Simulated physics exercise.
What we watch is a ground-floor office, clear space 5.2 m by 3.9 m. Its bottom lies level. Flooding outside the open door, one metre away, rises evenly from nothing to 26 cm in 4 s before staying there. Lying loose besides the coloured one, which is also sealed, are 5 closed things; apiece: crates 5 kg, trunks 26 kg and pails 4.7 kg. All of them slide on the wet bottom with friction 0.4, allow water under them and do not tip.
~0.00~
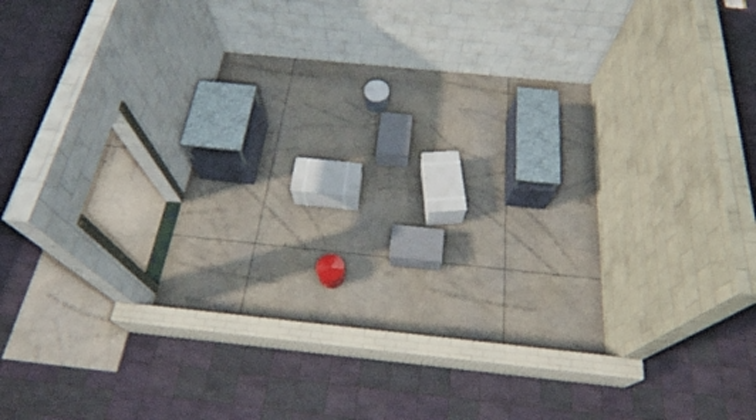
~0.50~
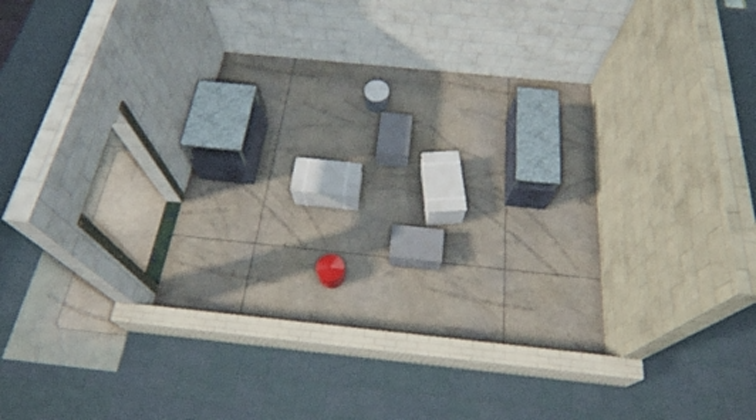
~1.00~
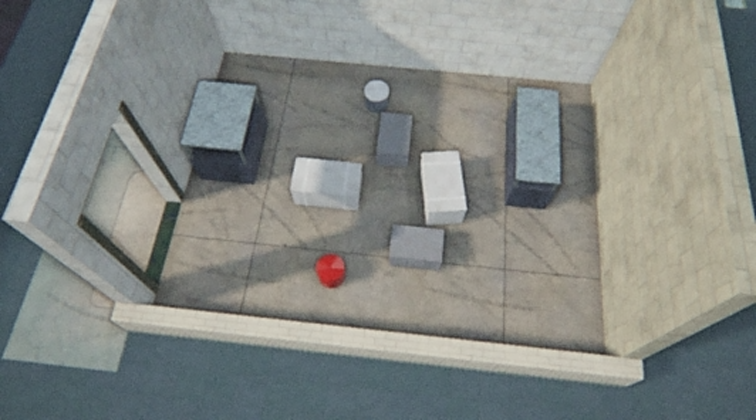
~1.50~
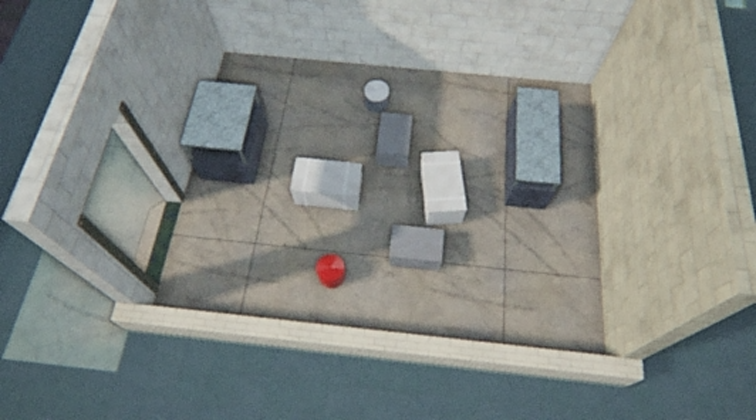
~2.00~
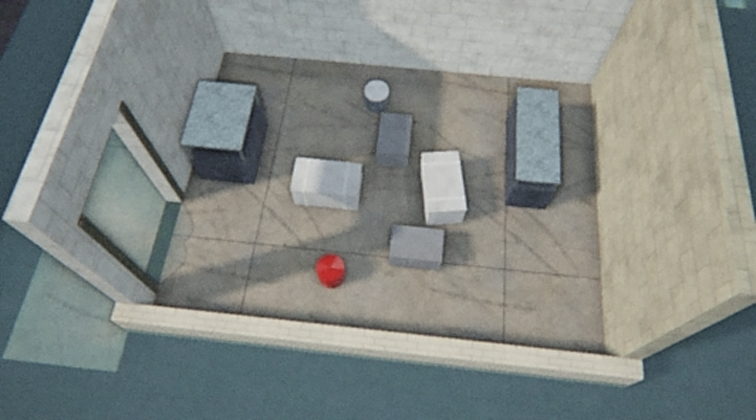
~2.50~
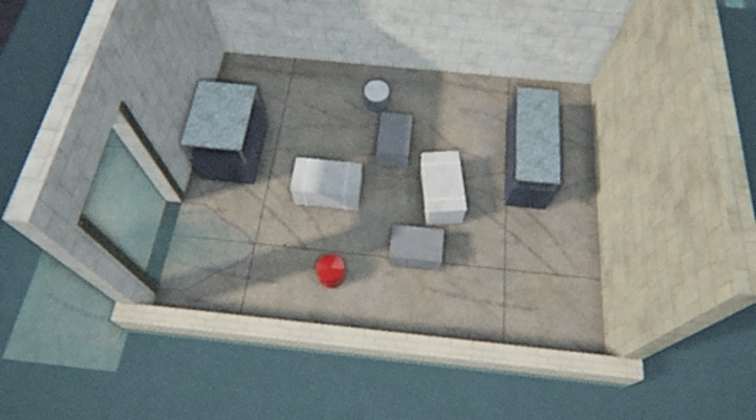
Murky water spread over the ground outside the roofless room, crept across the pale slab to the open doorway, and just began to come inside, while the red pail and the boxes stayed still.
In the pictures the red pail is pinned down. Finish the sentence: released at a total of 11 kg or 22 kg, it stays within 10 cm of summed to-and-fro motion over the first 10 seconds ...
... only with the higher total.
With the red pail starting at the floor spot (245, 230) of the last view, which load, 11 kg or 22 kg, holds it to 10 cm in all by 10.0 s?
The answer: No weight will do.
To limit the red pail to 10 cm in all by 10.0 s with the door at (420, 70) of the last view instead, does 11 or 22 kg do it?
Short version: Only the heavy mass succeeds.
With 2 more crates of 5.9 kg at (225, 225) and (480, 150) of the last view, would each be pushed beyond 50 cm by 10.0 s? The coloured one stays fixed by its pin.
Results: Threshold exceeded; threshold not reached.
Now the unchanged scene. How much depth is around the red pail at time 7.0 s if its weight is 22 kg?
8 cm, roughly.
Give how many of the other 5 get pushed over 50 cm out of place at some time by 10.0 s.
I get 5.
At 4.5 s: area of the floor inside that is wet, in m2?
I'd estimate close to 6.0 m2.
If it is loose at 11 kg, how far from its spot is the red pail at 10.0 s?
Shift: About 150 cm.
After 3.5 s the red pail would be 0 cm from its start with 11 kg and 0 cm from its start with 22 kg; 2 cm of water round it then.
After 4.5 s the red pail would be 1 cm from its start with 11 kg and 0 cm from its start with 22 kg; 6 cm of water round it then.
After 7.0 s the red pail would be 86 cm from its start with 11 kg and 0 cm from its start with 22 kg; 8 cm of water round it then.
After 10.0 s the red pail would be 163 cm from its start with 11 kg and 0 cm from its start with 22 kg; 9 cm of water round it then.
